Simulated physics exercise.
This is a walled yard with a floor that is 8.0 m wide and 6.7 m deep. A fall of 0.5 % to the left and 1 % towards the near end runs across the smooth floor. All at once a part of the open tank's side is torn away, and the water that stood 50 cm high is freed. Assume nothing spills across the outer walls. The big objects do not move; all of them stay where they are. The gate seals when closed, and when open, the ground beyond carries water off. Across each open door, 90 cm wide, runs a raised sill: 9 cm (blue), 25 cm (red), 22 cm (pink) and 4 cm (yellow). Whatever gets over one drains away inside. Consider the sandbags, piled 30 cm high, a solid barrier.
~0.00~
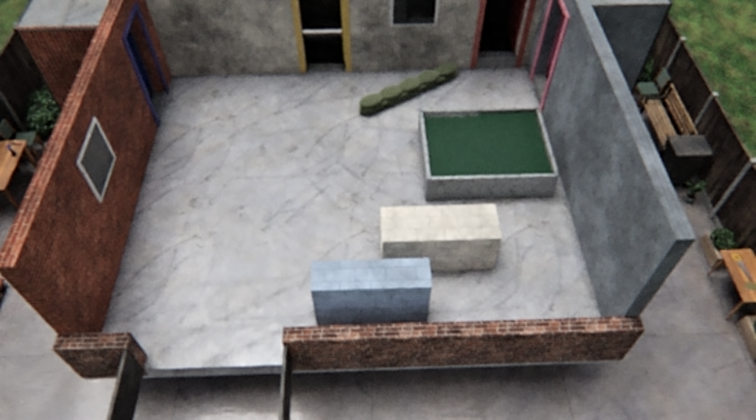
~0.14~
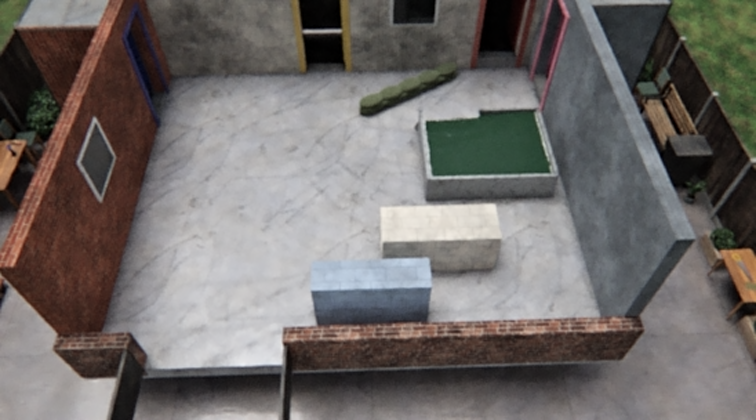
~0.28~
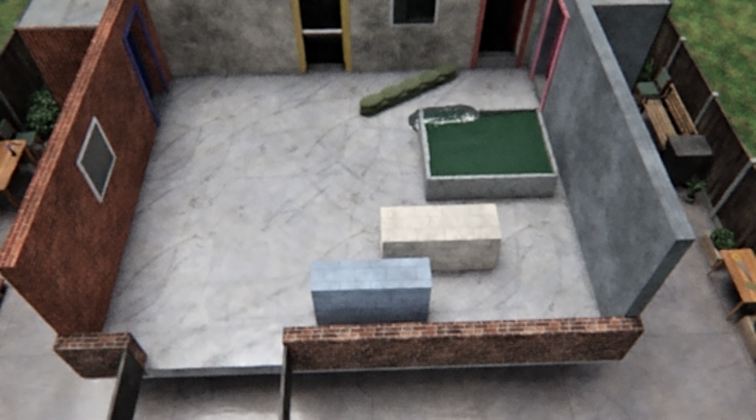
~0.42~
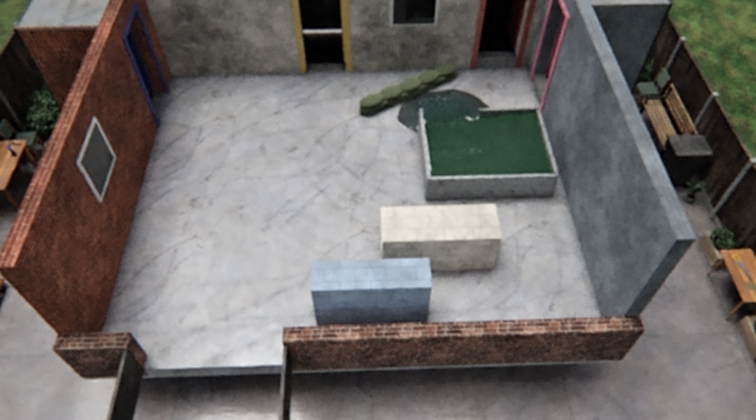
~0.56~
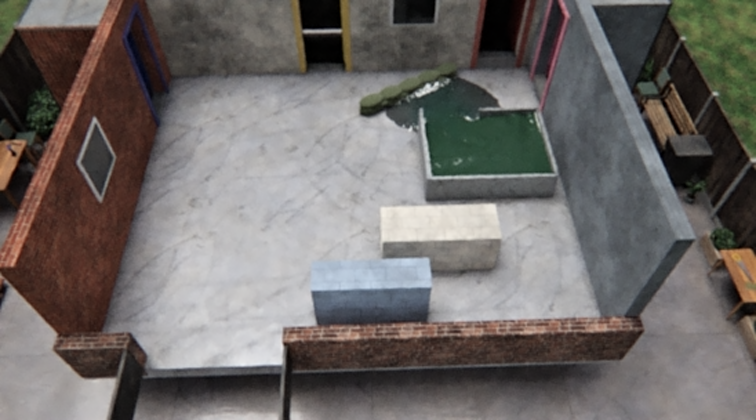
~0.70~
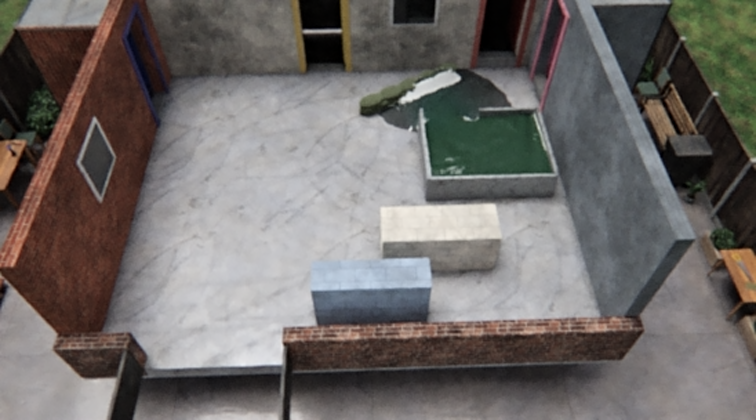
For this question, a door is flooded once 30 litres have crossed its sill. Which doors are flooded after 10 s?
Door by door: The blue door is not flooded; the red door is not flooded; the pink door is not flooded; the yellow door is not flooded.
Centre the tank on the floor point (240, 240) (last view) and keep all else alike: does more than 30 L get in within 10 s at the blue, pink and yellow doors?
Then: Blue past it, pink not over, yellow over.
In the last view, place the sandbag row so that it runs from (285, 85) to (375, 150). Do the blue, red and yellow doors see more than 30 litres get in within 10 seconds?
Blue within the limit, red within the limit, yellow exceeded.
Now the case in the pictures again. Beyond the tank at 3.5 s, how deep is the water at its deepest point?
I'd say near 24 centimetres.
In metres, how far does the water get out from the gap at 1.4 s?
I'd put it close to 2.6 m.
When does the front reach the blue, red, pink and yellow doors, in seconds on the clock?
Blue not in the 10 s, red 1.0 s, pink 1.8 s, yellow 3.4 s.
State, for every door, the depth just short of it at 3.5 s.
Measured in centimetres, the blue door gives 0, the red door 22, the pink door 21 and the yellow door 1.
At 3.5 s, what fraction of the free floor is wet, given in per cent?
Roughly 35 % of the floor is wet.
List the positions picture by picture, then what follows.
The first picture shows the open tank at (485, 144) is whole and still, 50 cm deep.
In the second picture, water pours out on the open tank's far side and has run 0.6 m, to a hidden place; typically 8 cm deep outside, 50 cm at the open tank's back.
In the third picture, water pours out on the open tank's far side and has run 0.8 m, to (469, 109); typically 8 cm deep outside, 50 cm at the open tank's back.
In the fourth picture, water pours out on the open tank's far side and has run 1.2 m, to (455, 93); typically 7 cm deep outside, 50 cm at the open tank's back.
In the fifth picture, the front is at (458, 80), 1.7 m from the gap on the open tank's far side; 2.3 m2 of floor is under water; 50 cm left at the back of the open tank.
In the sixth picture, the front is at (462, 71), 2.0 m from the gap on the open tank's far side; 2.7 m2 of floor is under water; 49 cm left at the back of the open tank.
After 1.4 s water covers 5 % of the floor and is deepest (37 cm) near (417, 96); blue door not reached, red door 17 cm at the sill, 0 L in, pink door not reached, yellow door not reached.
After 2.2 s water covers 15 % of the floor and is deepest (34 cm) near (520, 76); blue door not reached, red door 21 cm at the sill, 0 L in, pink door 17 cm at the sill, 0 L in, yellow door not reached.
After 3.5 s water covers 35 % of the floor and is deepest (24 cm) near (531, 87); blue door not reached, red door 22 cm at the sill, 2 L in, pink door 21 cm at the sill, 8 L in, yellow door 1 cm at the sill, 0 L in.
After 6.0 s water covers 60 % of the floor and is deepest (18 cm) near (524, 122); blue door not reached, red door 12 cm at the sill, 2 L in, pink door 15 cm at the sill, 11 L in, yellow door 1 cm at the sill, 0 L in.
After 10.0 s water covers 75 % of the floor and is deepest (13 cm) near (417, 96); blue door not reached, red door 7 cm at the sill, 2 L in, pink door 8 cm at the sill, 11 L in, yellow door 0 cm at the sill, 0 L in.
